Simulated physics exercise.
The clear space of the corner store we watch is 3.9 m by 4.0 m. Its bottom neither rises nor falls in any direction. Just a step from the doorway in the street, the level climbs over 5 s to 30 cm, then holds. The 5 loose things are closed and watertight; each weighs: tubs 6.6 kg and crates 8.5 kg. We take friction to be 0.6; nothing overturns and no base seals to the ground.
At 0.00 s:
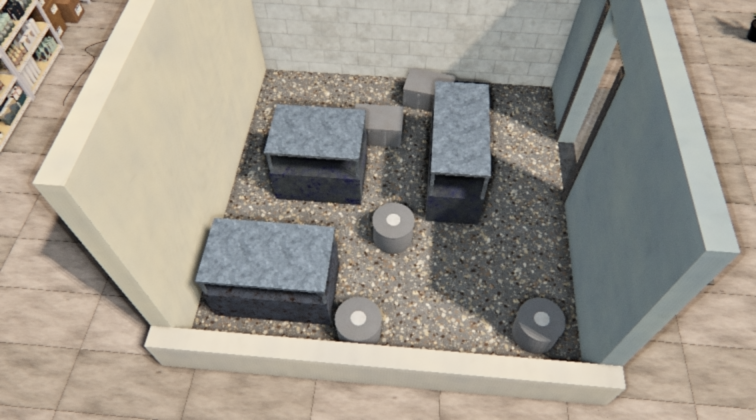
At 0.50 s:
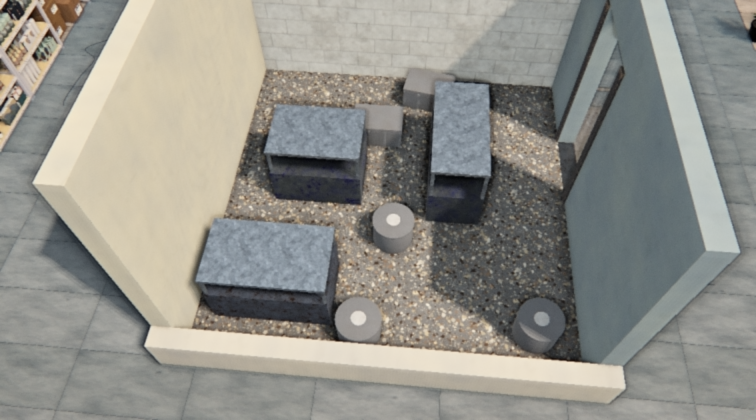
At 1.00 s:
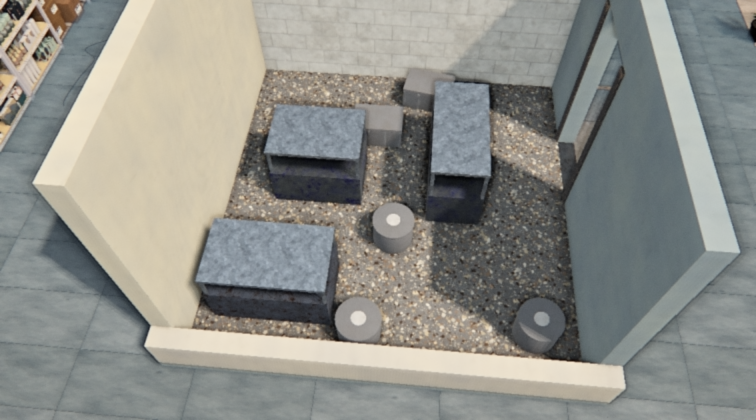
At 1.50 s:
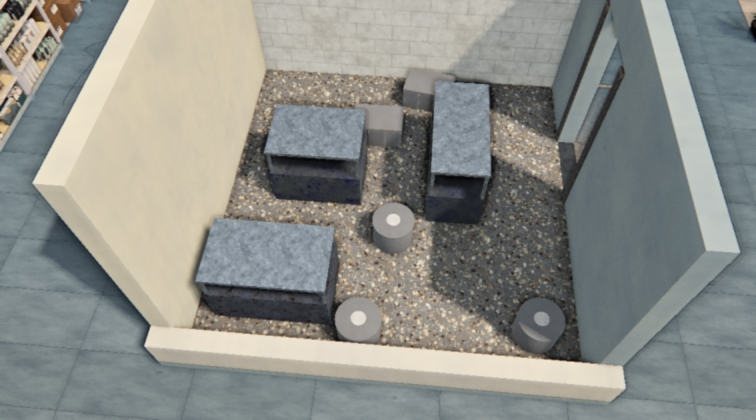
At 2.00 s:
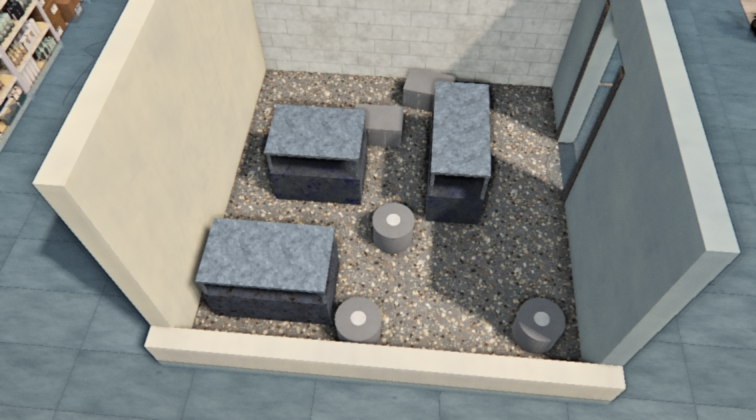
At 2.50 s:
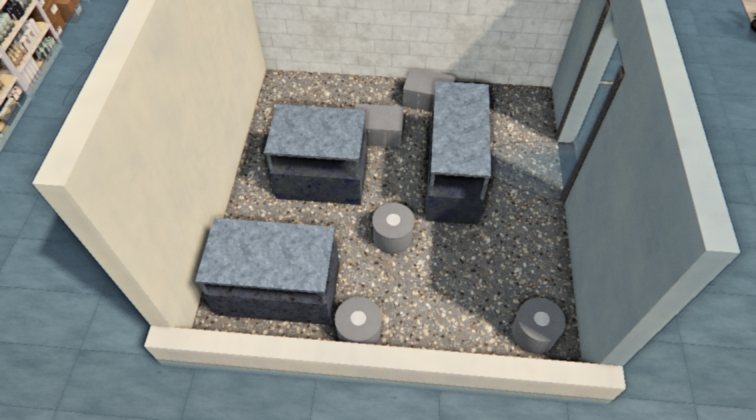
In a walled corner store with a pebbled floor, dark counters, grey tubs and crates stay still while the paving outside turns from tan to blue-grey, and a little water enters through the doorway on the right.
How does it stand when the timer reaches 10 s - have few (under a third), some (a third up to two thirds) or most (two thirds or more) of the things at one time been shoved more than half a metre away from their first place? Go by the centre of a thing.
By then, some have.
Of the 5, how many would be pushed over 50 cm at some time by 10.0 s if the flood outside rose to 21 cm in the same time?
It would come to 2 of them.
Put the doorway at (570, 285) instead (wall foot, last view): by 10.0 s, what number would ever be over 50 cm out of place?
Count: 3.
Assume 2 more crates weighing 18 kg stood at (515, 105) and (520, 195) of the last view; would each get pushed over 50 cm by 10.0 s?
Inside the limit, then above the limit.
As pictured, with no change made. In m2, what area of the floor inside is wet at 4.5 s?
5.0 m2.
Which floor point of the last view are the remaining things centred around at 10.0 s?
I'd put it around (363, 202).
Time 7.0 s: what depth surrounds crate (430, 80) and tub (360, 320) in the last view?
First about 5 cm, second about 5 cm.
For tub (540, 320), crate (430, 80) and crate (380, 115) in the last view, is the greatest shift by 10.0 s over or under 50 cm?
In that order: More, more, short of it.
After 3.5 s 0 of 5 are over 50 cm from their spots; 0 afloat.
After 4.5 s 0 of 5 are over 50 cm from their spots; 0 afloat.
After 7.0 s 1 of 5 are over 50 cm from their spots; 1 afloat.
After 10.0 s 3 of 5 are over 50 cm from their spots, and 3 have been at some point; 3 afloat.
